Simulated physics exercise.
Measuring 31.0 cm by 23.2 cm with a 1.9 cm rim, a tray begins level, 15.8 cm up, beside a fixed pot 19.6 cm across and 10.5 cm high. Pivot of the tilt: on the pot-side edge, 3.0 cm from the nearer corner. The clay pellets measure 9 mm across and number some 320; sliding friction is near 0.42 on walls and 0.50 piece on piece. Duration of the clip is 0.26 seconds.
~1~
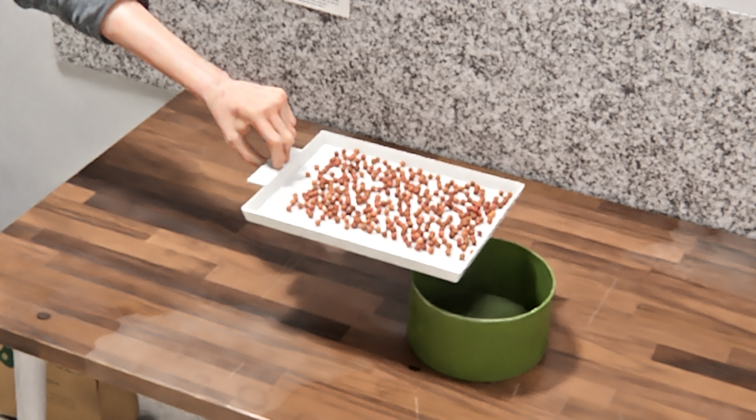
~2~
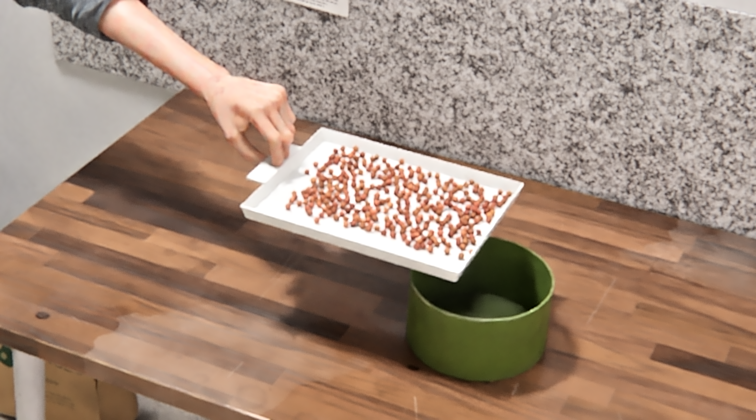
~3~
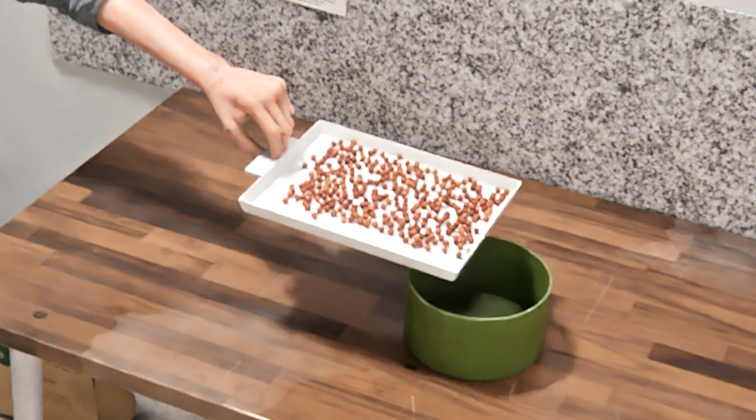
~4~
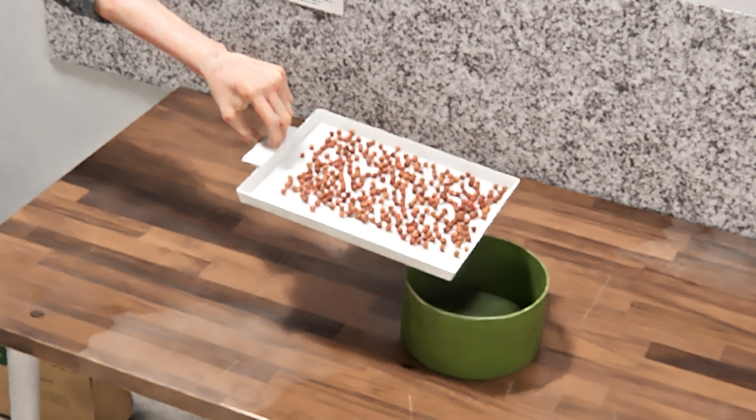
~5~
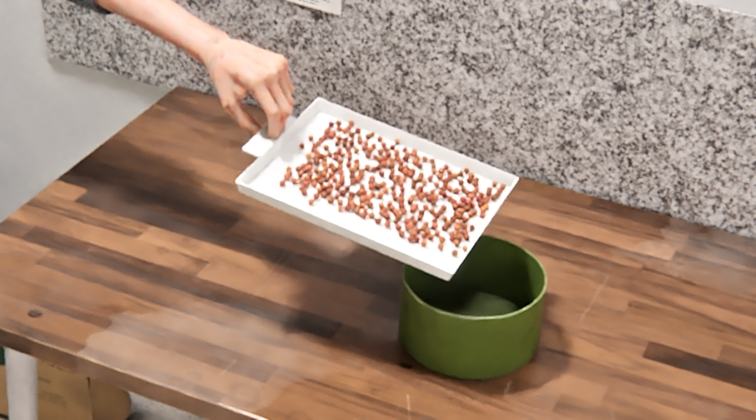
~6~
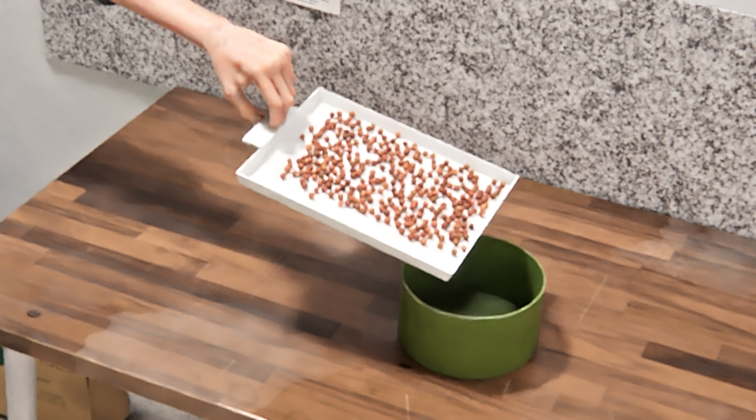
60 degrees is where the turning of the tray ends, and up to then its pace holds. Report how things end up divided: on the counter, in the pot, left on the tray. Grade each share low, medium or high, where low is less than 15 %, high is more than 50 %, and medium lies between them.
Shares - counter: Low, pot: Low, left on the tray: High.
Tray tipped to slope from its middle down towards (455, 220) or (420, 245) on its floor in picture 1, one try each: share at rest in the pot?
I'd put it at about 5 per cent for the first tilt and about 0 per cent for the second.
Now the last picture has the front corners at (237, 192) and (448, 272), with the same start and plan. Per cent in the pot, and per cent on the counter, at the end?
The pot gets 0 and the counter 5.
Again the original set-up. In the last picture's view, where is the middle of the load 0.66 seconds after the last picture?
Load centre: About (459, 207) px.
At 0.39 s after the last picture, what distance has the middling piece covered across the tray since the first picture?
By then it sits near 7 cm from where it began.
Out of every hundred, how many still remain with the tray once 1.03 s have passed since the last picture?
About 90%.
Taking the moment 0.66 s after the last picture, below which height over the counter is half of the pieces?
Roughly 22 cm above the counter.
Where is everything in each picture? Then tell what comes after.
The first picture shows tray tilt 0 degrees, front corners at (247, 208) and (457, 270); middle of the pieces at (399, 204); pot at (483, 276).
The second picture shows tray tilt 1 degrees, front corners at (246, 205) and (457, 269); middle of the pieces at (398, 202).
The third picture shows tray tilt 3 degrees, front corners at (244, 199) and (454, 269); middle of the pieces at (396, 198).
The fourth picture shows tray tilt 6 degrees, front corners at (242, 189) and (452, 269), lowest corner right front; middle of the pieces at (394, 193).
The fifth picture shows tray tilt 9 degrees, front corners at (241, 180) and (451, 269), lowest corner right front; middle of the pieces at (393, 188).
The sixth picture shows tray tilt 12 degrees, front corners at (242, 172) and (450, 270), lowest corner right front; middle of the pieces at (393, 183); pot at (473, 274).
Then, 0.39 s after the last picture, tilt 35 degrees; the tray holds 100 %, the pot 0 %.
Then, 0.66 s after the last picture, tilt 51 degrees; the tray holds 100 %, the pot 0 %.
Then, 1.03 s after the last picture, tilt 60 degrees; the tray holds 90 %, the pot 5 %.
In the end, counter 5 %, pot 5 %, tray 90 %.
